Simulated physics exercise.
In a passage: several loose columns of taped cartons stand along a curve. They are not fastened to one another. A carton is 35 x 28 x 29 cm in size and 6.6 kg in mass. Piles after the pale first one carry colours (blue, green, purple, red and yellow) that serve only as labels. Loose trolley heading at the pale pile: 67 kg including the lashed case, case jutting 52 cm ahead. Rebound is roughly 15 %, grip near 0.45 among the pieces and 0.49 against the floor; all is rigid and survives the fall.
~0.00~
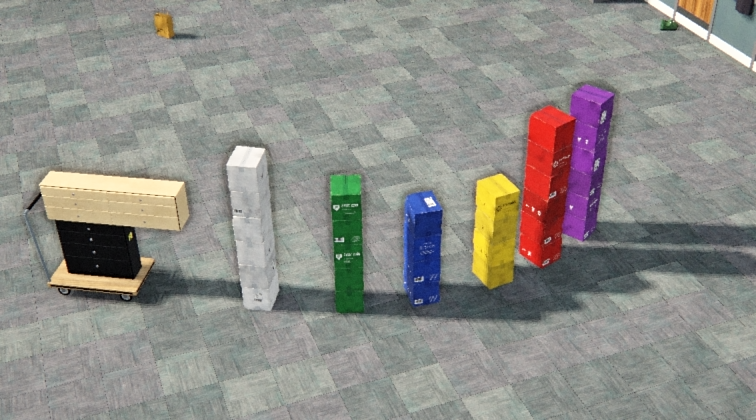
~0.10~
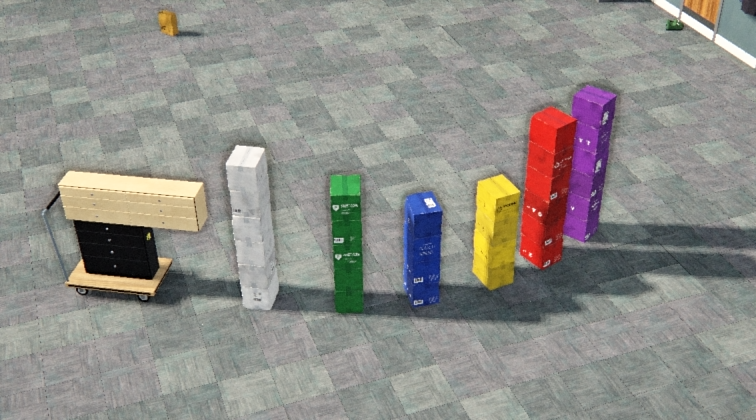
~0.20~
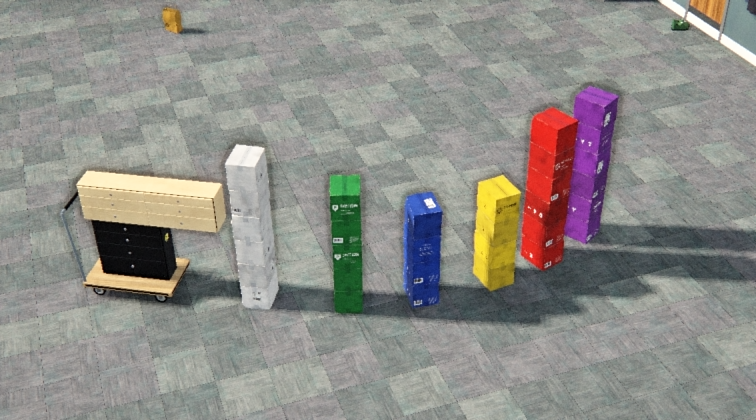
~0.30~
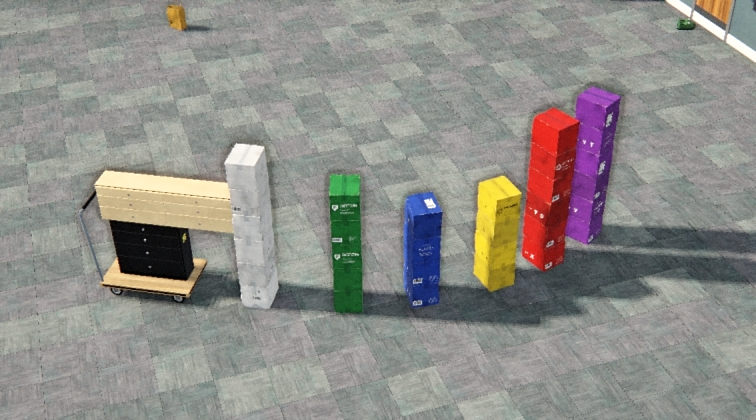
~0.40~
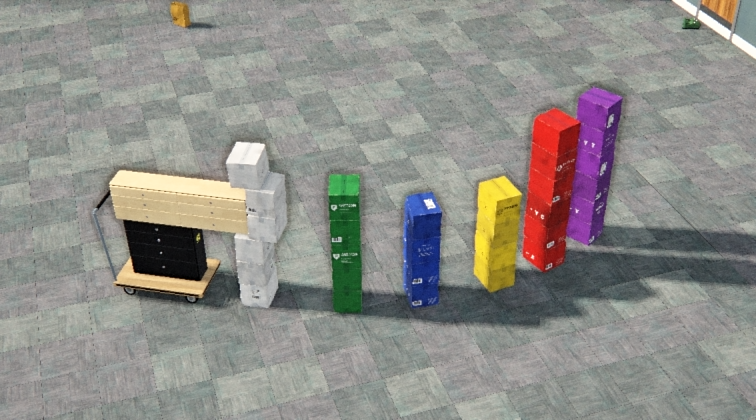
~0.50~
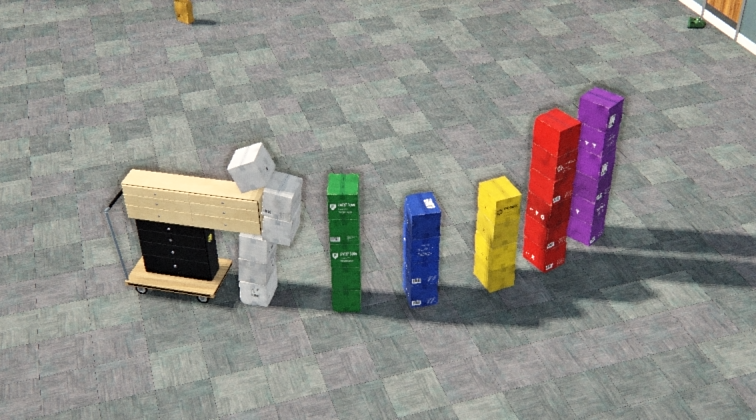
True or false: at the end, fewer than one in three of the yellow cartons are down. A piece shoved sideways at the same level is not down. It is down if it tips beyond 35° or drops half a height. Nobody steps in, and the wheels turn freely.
False.
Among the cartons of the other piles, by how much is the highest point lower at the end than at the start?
Something like 90 cm, give or take.
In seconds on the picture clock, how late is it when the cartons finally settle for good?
5.0 s, give or take.
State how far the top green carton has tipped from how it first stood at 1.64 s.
40°.
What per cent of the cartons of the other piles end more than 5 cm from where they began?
Shifted: 95 per cent.
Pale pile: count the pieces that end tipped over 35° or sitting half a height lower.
The answer is 3 of the pale ones.
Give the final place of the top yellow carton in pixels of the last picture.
Look near (585, 215) in the final frame.
Around 1.64 s, 3 of the pale pile down; none of the 4 yellow cartons down (5 of 25 in all colours); top yellow carton displaced 37 mm; top green carton tipped 42°, 28 cm lower.
Around 3.48 s, 3 of the pale pile down; 4 of the 4 yellow cartons down (24 of 25 in all colours); top yellow carton tipped 43°, 29 cm lower; top green carton upside down.
Finally (5.2 s), 3 of the pale pile down; 4 of the 4 yellow cartons down (24 of 25 in all colours); top yellow carton tipped 53°, 42 cm lower; top green carton upside down. That is 100 per cent. Seen by the last camera, middles, top yellow carton near (585, 215), top green carton near (566, 309).
